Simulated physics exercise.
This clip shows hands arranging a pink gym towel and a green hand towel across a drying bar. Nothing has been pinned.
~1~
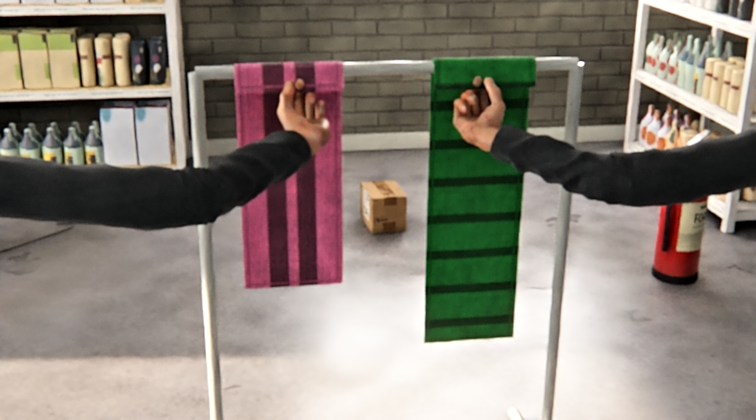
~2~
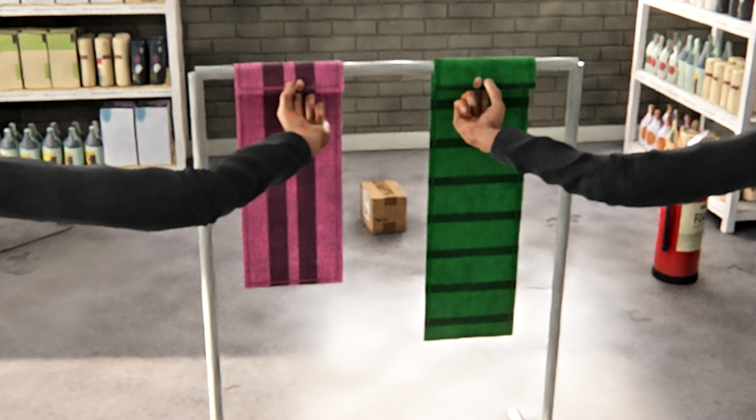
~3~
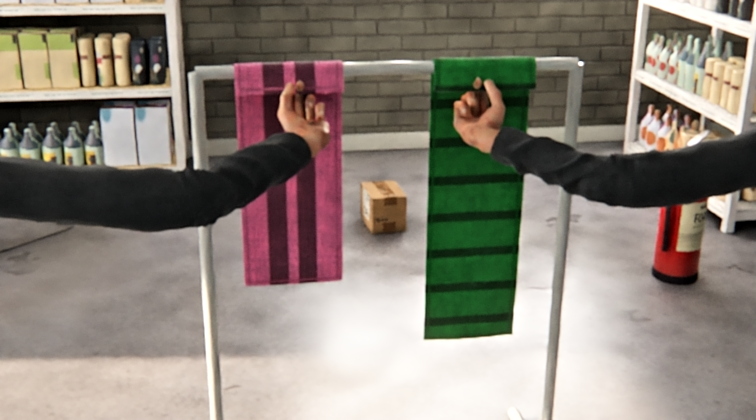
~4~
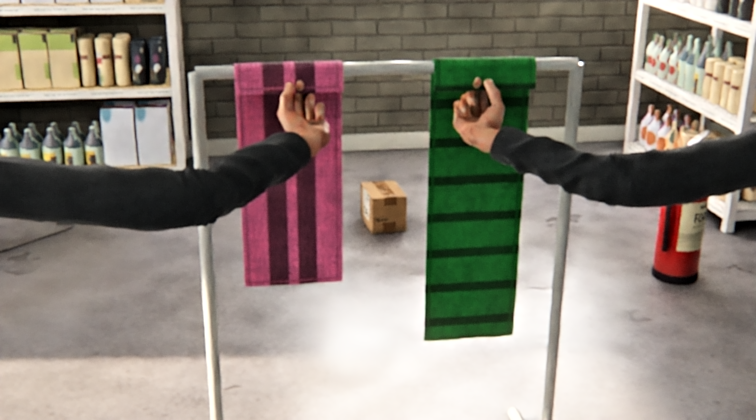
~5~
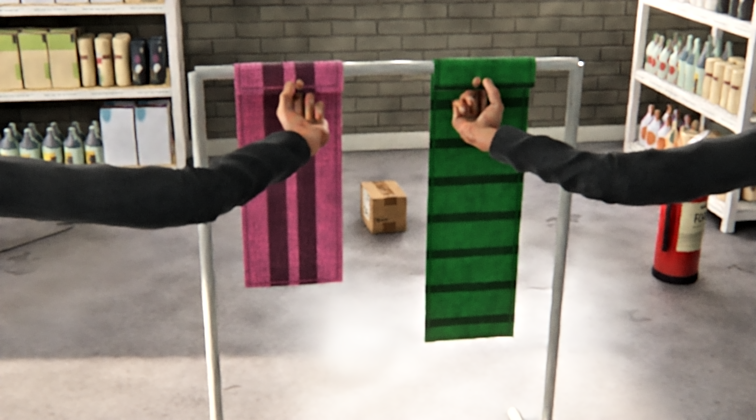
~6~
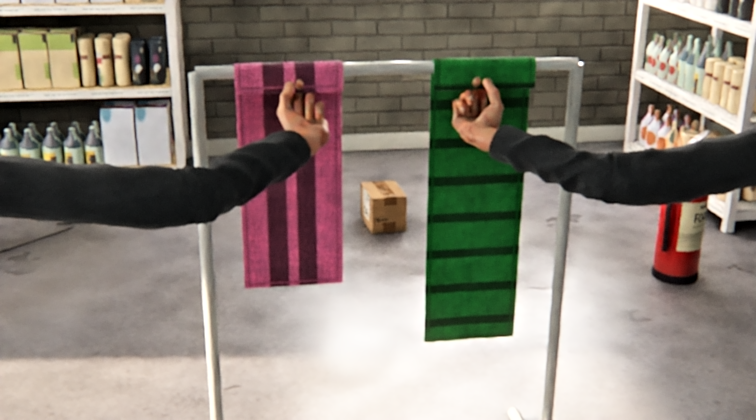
In a storeroom with stocked shelves, two hands staying almost still against pink and green striped towels hanging over a metal bar.
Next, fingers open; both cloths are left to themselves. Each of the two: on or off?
The pink gym towel most likely comes down. The green hand towel most likely comes down.
Then, 0.34 s on from there, gym towel clear of the rail and dropping near (294, 295); hand towel clear of the rail and dropping near (469, 319).
Then, 0.58 s on from there, gym towel in a heap on the floor; hand towel in a heap on the floor.
In the end, gym towel in a heap on the floor; hand towel in a heap on the floor. The pink gym towel is pulled off by its long side and the green hand towel slides off.
